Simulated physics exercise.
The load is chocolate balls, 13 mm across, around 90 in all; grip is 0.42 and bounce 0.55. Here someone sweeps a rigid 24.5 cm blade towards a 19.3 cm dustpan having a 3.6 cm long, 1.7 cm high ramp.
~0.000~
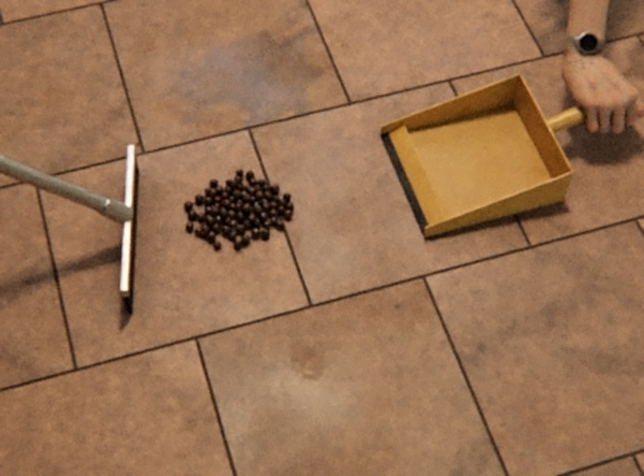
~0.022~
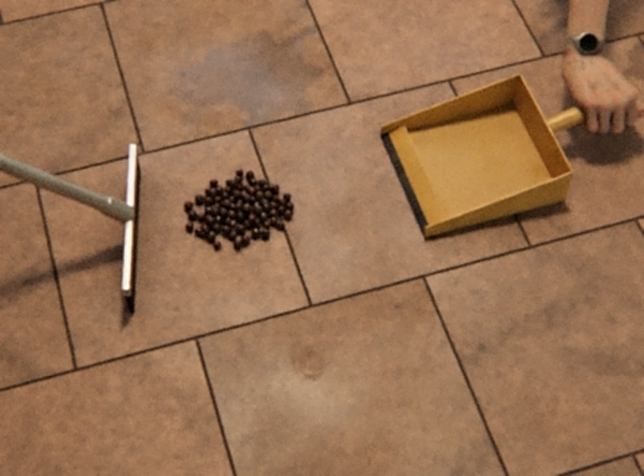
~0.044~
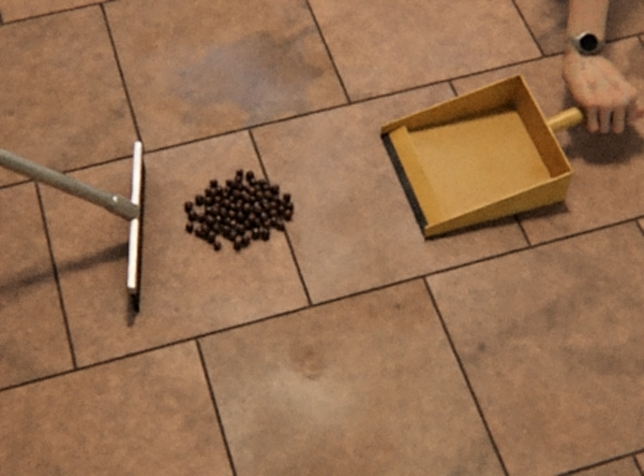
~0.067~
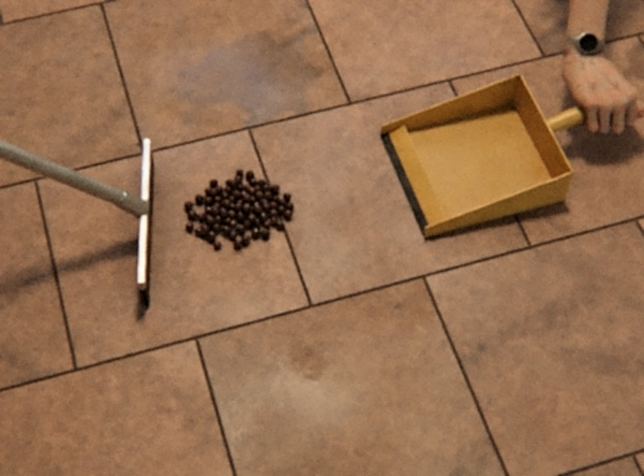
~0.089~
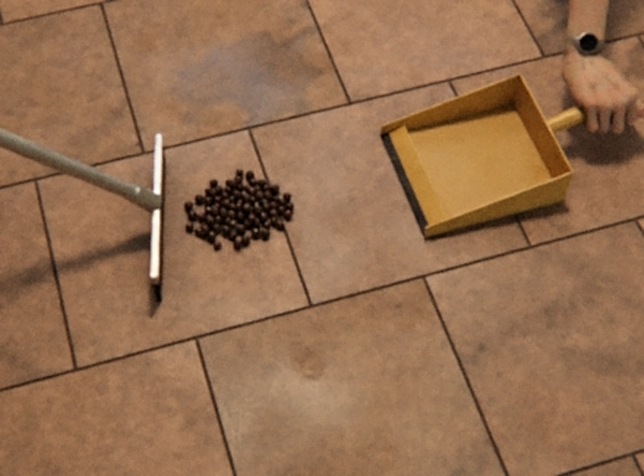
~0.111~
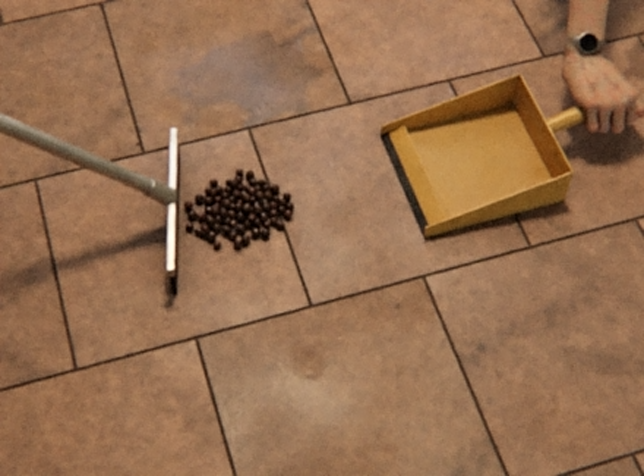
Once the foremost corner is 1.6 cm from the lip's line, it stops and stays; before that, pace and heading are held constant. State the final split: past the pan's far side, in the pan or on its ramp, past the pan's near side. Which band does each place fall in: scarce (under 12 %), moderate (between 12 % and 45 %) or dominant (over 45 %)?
One by one: Past the pan's far side: Moderate, in the pan or on its ramp: Moderate, past the pan's near side: Moderate.
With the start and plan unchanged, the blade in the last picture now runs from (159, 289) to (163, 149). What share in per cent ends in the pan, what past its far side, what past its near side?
Per cent by place - pan 20, far side 10, near side 20.
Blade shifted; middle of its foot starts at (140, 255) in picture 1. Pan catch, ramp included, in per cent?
Roughly 15 percent, ramp included.
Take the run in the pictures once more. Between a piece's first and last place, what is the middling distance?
It comes to some 28 cm.
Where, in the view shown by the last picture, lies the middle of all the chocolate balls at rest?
In the last view, approximately (407, 182).
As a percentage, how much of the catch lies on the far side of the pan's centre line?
I'd put it at around 50 per cent.
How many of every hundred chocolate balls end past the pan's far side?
Share at rest: Approx. 20 per cent.
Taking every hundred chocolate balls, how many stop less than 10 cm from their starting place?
Roughly 0 in a hundred.
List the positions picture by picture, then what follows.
The first frame shows blade from (125, 293) to (132, 152), moved 0.0 cm, 0 of the pieces shifted so far; middle of the pieces at (238, 207); pan at (483, 164).
The second frame shows blade from (127, 292) to (134, 151), moved 0.3 cm, 0 of the pieces shifted so far; middle of the pieces at (238, 207).
The third frame shows blade from (132, 289) to (139, 149), moved 1.1 cm, 0 of the pieces shifted so far; middle of the pieces at (238, 207).
The fourth frame shows blade from (142, 285) to (148, 146), moved 2.5 cm, 0 of the pieces shifted so far; middle of the pieces at (238, 207).
The fifth frame shows blade from (155, 279) to (160, 141), moved 4.4 cm, 0 of the pieces shifted so far; middle of the pieces at (238, 207).
The sixth frame shows blade from (171, 272) to (175, 135), moved 6.7 cm, 0 of the pieces shifted so far; middle of the pieces at (238, 207); pan at (483, 164). Its pace works out near 1.11 m/s, heading 11 degrees away from the viewer's side.
Then, at 0.25 s, middle of the blade 18 cm from the lip; 0 % over the lip, far side 10 %, near side 0 %.
After 0.35 s, middle of the blade 8 cm from the lip; 0 % over the lip, far side 15 %, near side 10 %.
After 0.58 s, middle of the blade 5 cm from the lip; 30 % over the lip, far side 20 %, near side 20 %.
At rest (1.9 s), far side 20 %, pan 20 %, near side 20 %, in front of the lip or behind the blade 40 %.
